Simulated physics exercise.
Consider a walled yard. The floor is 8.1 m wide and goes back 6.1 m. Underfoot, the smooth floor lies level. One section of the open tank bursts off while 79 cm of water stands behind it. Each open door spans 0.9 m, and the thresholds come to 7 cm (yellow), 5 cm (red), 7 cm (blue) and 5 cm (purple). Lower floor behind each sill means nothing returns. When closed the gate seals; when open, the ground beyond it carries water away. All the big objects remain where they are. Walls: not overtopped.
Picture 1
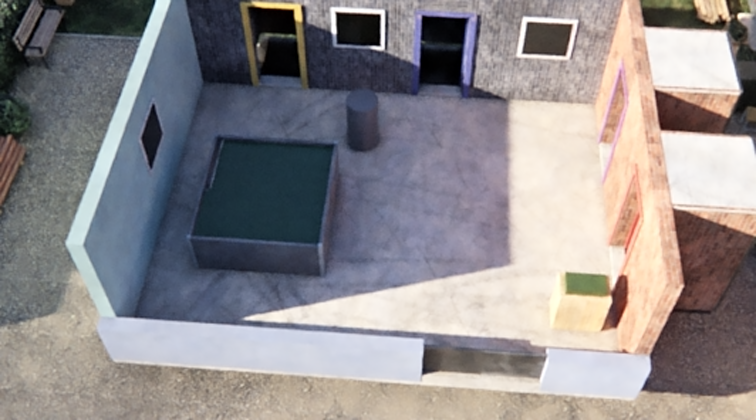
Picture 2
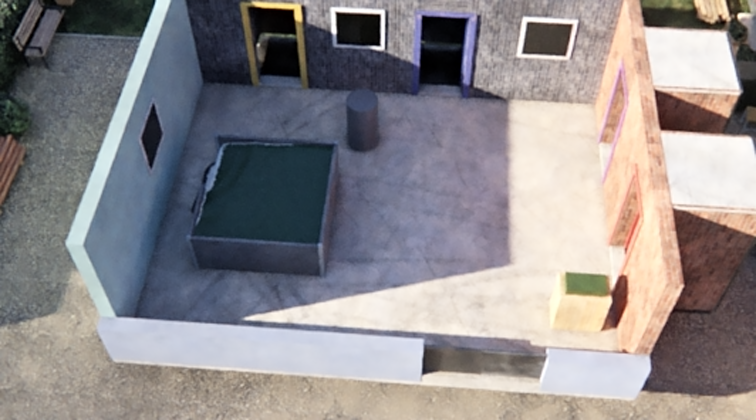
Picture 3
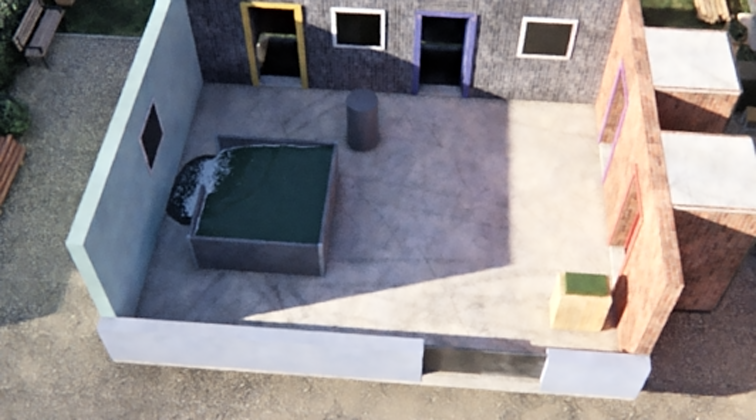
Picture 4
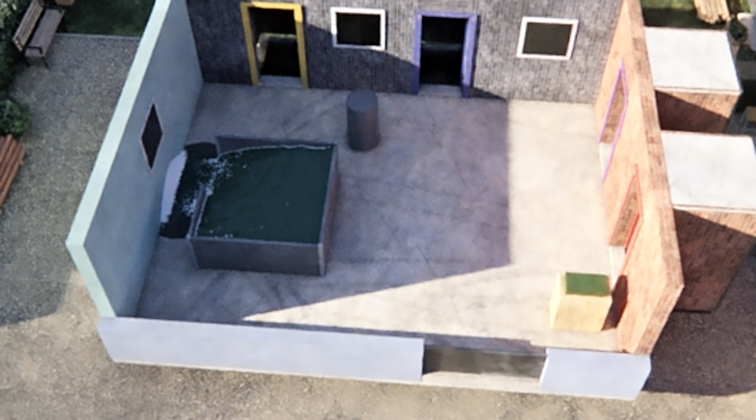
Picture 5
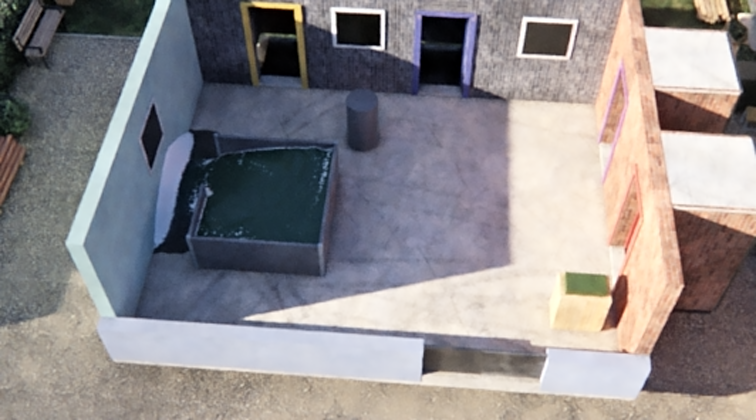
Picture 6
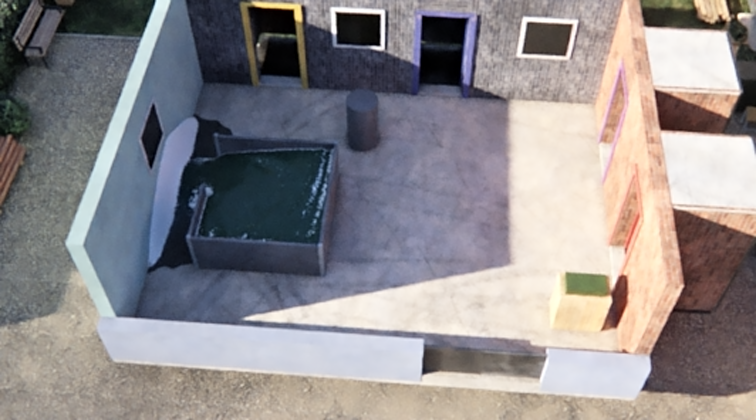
Dark water pours from the left side of the open tank and spreads along the pale wall.
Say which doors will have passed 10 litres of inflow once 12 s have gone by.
Yellow door: Limit crossed; red door: Limit crossed; blue door: Limit not crossed; purple door: Limit crossed.
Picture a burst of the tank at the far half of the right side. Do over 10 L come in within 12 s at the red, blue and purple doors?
Red beyond, blue beyond, purple beyond.
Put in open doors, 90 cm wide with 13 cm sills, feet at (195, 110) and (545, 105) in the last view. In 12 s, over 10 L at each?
Door 1: Limit broken; door 2: Limit not reached.
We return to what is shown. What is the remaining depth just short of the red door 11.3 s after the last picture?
Some 9.0 centimetres of depth.
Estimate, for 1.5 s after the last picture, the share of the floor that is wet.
About 25 per cent.
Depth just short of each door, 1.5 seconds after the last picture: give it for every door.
Depth readings (cm): Yellow = 20; red = 0; blue = 0; purple = 0.
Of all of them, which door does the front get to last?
Door: Red.
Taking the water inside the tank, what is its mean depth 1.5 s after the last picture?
Around 45 cm on average.
Then, 0.7 s after the last picture water covers 15 % of the floor and is deepest (65 cm) near (175, 181); yellow door 7 cm at the sill, 0 L in, red door not reached, blue door not reached, purple door not reached.
Then, 1.5 s after the last picture water covers 25 % of the floor and is deepest (50 cm) near (182, 189); yellow door 20 cm at the sill, 27 L in, red door not reached, blue door not reached, purple door not reached.
Then, 2.8 s after the last picture water covers 50 % of the floor and is deepest (36 cm) near (173, 188); yellow door 16 cm at the sill, 99 L in, red door not reached, blue door 5 cm at the sill, 0 L in, purple door not reached.
Then, 6.3 s after the last picture water covers 95 % of the floor and is deepest (20 cm) near (182, 189); yellow door 11 cm at the sill, 174 L in, red door 13 cm at the sill, 23 L in, blue door 7 cm at the sill, 1 L in, purple door 11 cm at the sill, 60 L in.
Then, 11.3 s after the last picture water covers 100 % of the floor and is deepest (12 cm) near (446, 363); yellow door 7 cm at the sill, 192 L in, red door 9 cm at the sill, 123 L in, blue door 5 cm at the sill, 2 L in, purple door 9 cm at the sill, 129 L in.
